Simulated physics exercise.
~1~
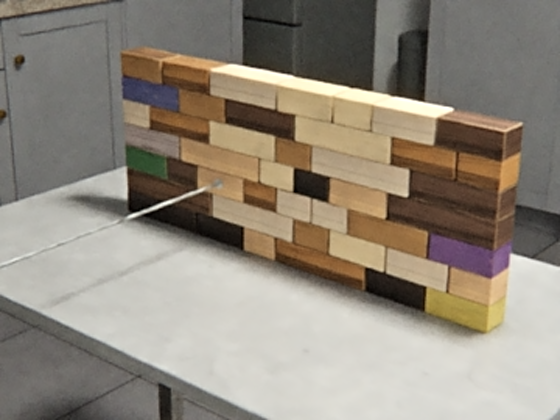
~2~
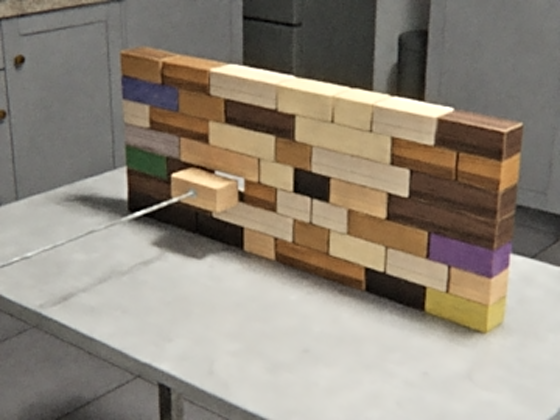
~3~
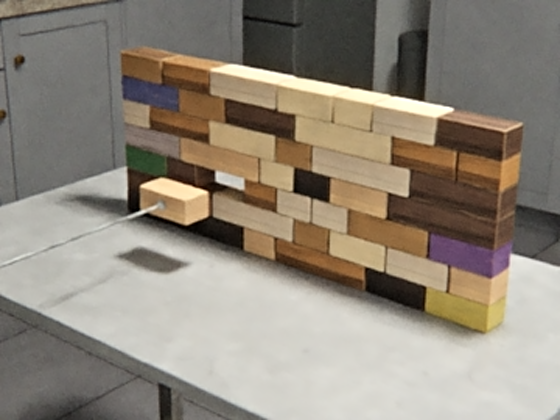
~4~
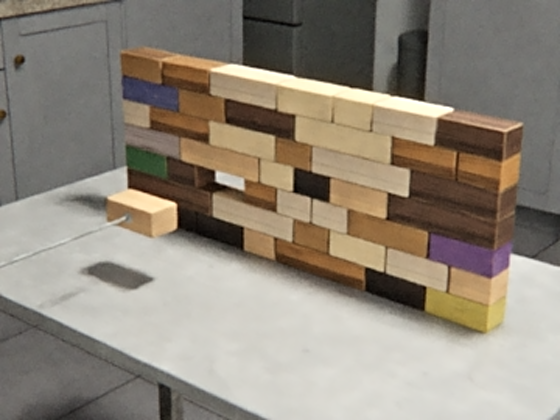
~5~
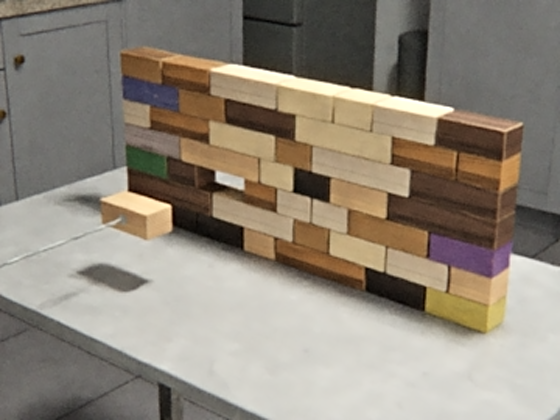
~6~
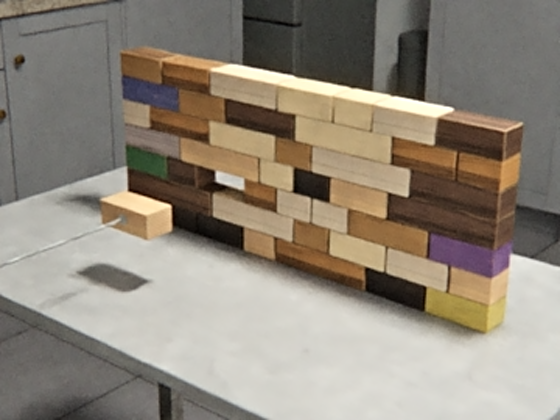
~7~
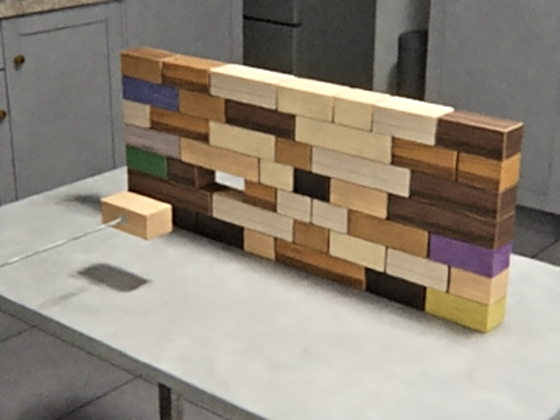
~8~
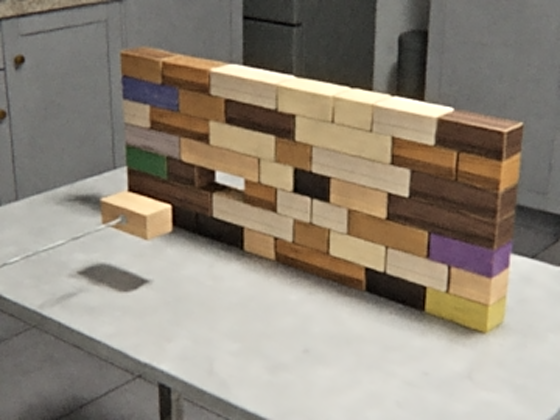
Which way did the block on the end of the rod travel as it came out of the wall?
It travelled to the left, coming out of the wall and stopping near the wall's left end.
On a pale table in a room with grey cabinets, a thin rod drew a light wooden block out of a wall of mixed blocks, moved it left and held it still, leaving a small gap while the wall stayed standing.
